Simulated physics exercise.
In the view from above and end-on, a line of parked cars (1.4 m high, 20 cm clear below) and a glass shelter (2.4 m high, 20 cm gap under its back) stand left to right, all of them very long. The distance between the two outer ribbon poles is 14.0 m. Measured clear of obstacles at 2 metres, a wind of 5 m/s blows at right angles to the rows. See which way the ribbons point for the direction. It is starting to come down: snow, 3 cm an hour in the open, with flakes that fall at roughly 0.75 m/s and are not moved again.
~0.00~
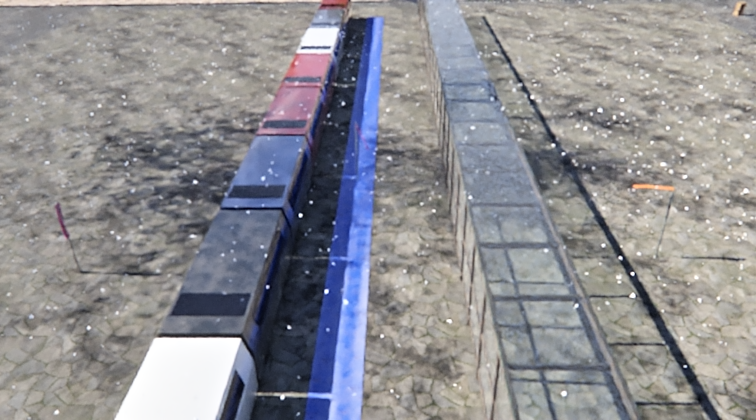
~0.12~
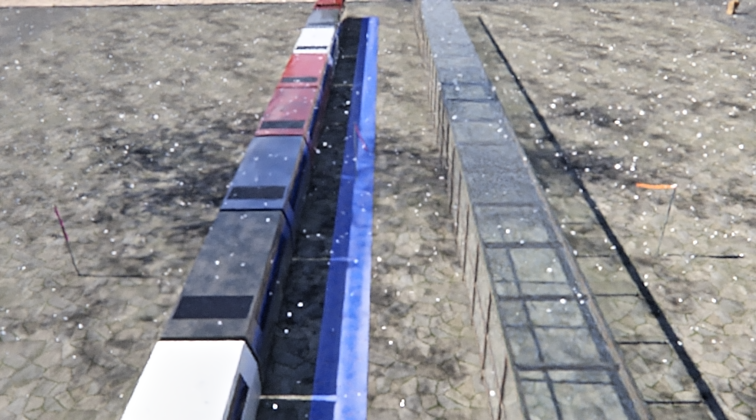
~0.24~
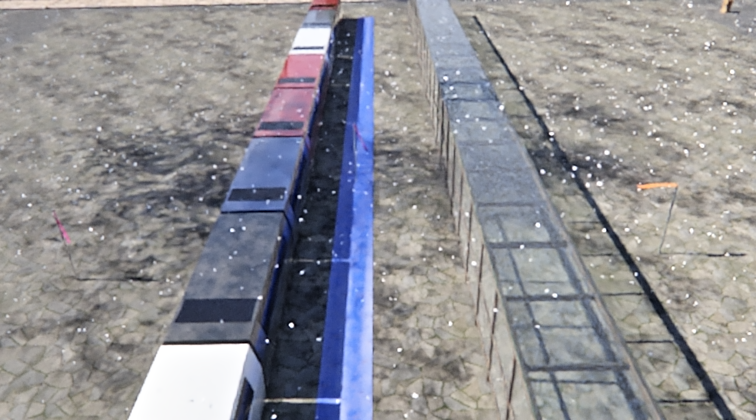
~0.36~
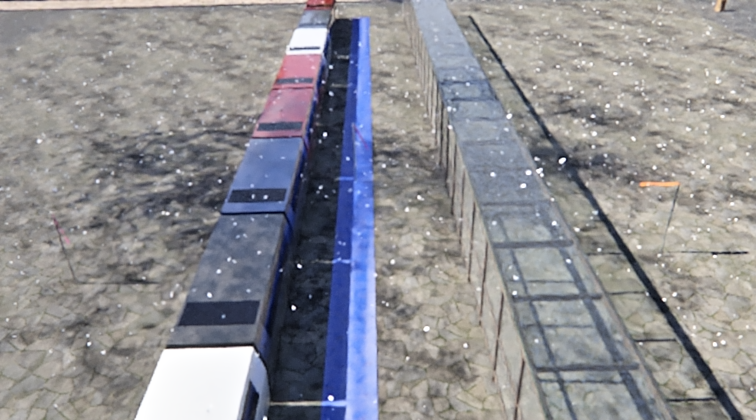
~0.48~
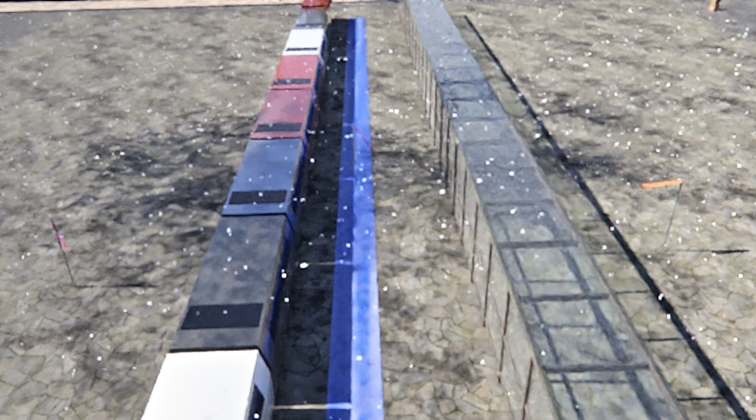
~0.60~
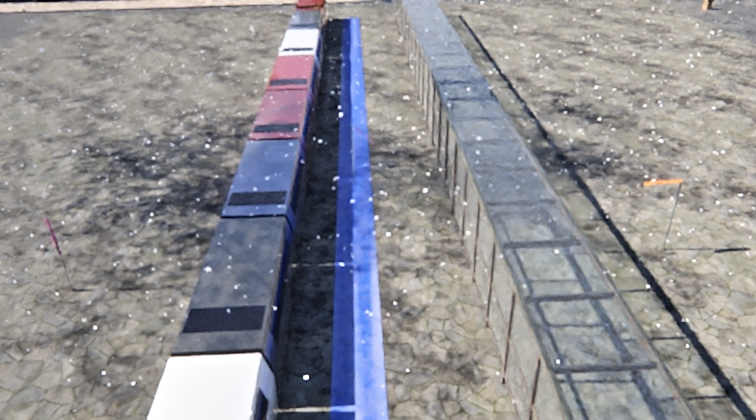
White flakes flurry over a long line of parked cars on the left and a glass shelter on the right, their specks shifting throughout. A small ribbon on the left pole hangs nearly straight down, then flicks about slightly, while the orange one on the right stays stretched out leftward.
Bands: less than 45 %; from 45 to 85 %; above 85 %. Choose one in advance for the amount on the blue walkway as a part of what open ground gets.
The band is between 45 and 85 %.
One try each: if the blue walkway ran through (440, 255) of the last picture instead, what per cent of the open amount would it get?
Estimate: Near 40 %.
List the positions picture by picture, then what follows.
In the first picture, the left ribbon ends at (68, 238), hanging almost straight.
In the second picture, the right ribbon ends at (636, 185), leaning 95 degrees to the left and the blue one passes (351, 256).
In the third picture, the inner ribbon ends at (367, 151), leaning 25 degrees to the right, above the rows the flakes slant 85 degrees from upright, towards the left and the top of the line of parked cars crosses (262, 180).
In the fourth picture, the blue one passes (355, 206).
In the fifth picture, the right ribbon ends at (643, 185), leaning 90 degrees to the left and above the rows the flakes slant 85 degrees from upright, towards the left.
In the sixth picture, the top of the glass shelter crosses (490, 139).
In 10 minutes the blue walkway collects 3 mm against 5 mm in the open.
In 30 minutes the blue walkway collects 9 mm against 15 mm in the open.
In 60 minutes the blue walkway collects 17 mm against 30 mm in the open, so the blue walkway has 58 % of the open amount; the left half of it has 57 %, the right half 59 %.
